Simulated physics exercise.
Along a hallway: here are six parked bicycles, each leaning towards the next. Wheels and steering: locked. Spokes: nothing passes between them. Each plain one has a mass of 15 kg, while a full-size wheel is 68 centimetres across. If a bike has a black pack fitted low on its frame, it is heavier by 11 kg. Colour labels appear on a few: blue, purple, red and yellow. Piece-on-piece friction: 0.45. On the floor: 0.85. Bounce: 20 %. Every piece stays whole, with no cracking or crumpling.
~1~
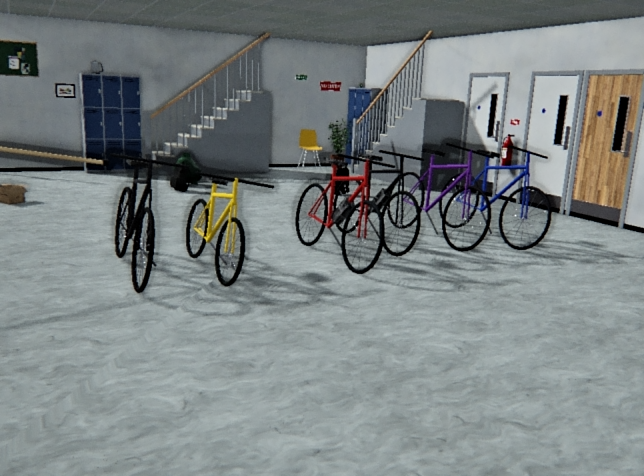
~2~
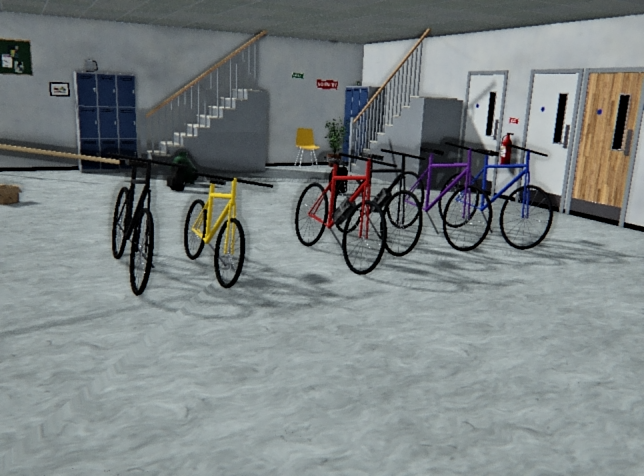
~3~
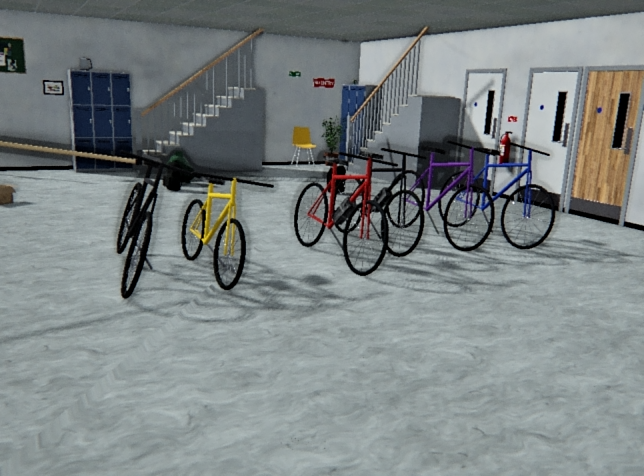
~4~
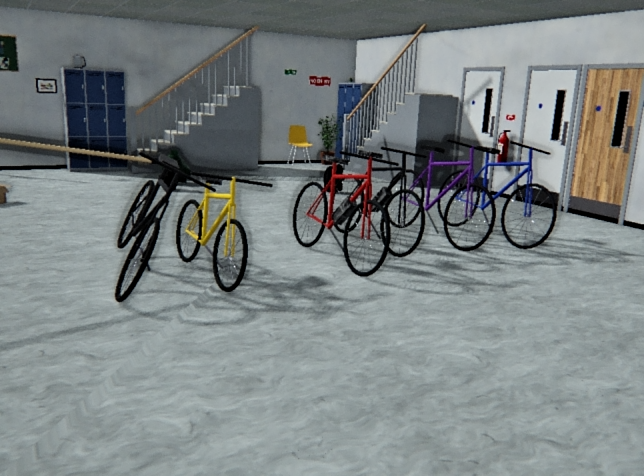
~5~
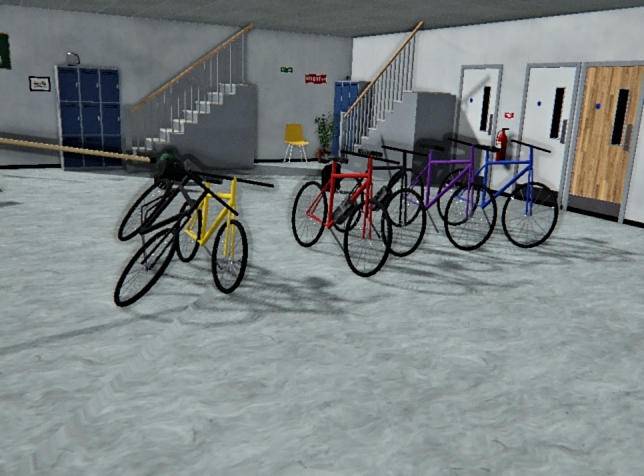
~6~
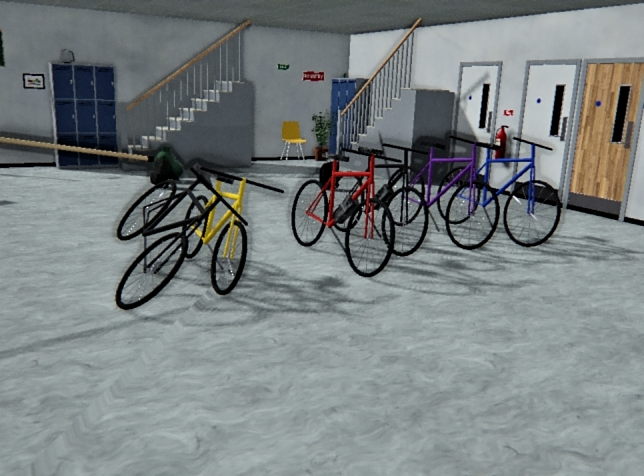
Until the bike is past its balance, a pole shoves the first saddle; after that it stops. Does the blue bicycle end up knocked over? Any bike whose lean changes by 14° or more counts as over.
No.
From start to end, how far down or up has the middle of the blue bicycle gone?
Roughly 0 centimetres lower.
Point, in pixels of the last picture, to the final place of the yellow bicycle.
It settles close to (264, 242) in the last view.
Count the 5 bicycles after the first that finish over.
Count: 1.
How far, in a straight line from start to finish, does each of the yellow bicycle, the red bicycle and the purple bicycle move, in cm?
Yellow 50 cm, red 0 cm, purple 0 cm.
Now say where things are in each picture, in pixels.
In the first picture (pixels give the middle of a visible side; the camera moves round a little), pole end (106, 163) 14 cm from the first bicycle; blue bicycle (474, 186); yellow bicycle (245, 239); red bicycle (310, 201); none of the others has stirred.
The second picture shows pole end (122, 163) pushing; blue bicycle (474, 186).
The third picture shows pole end (138, 162) pushing; blue bicycle (475, 185); none of the others has stirred.
The fourth picture shows pole end pushing; blue bicycle (475, 184); none of the others has stirred.
The fifth picture shows pole end (153, 160) stopped; blue bicycle (475, 183); none of the others has stirred.
The sixth picture shows pole end (151, 159) stopped; blue bicycle (477, 181); yellow bicycle (248, 246) 6° from how it stood; purple bicycle (415, 181); one has shifted.
Then, 0.24 s past the last view, none of the 5 other bicycles over, 1 disturbed; blue bicycle unmoved; yellow bicycle 12° from how it stood.
Then, 0.48 s past the last view, 1 of the 5 other bicycles over; blue bicycle unmoved; yellow bicycle 30° from how it stood.
Then, 0.68 s past the last view, 1 of the 5 other bicycles over; blue bicycle unmoved; yellow bicycle 61° from how it stood.
In the end, 1 of the 5 other bicycles over; blue bicycle unmoved; yellow bicycle 65° from how it stood; purple bicycle unmoved. Four left standing. From the last view, middles, blue bicycle near (496, 186), yellow bicycle near (264, 242).
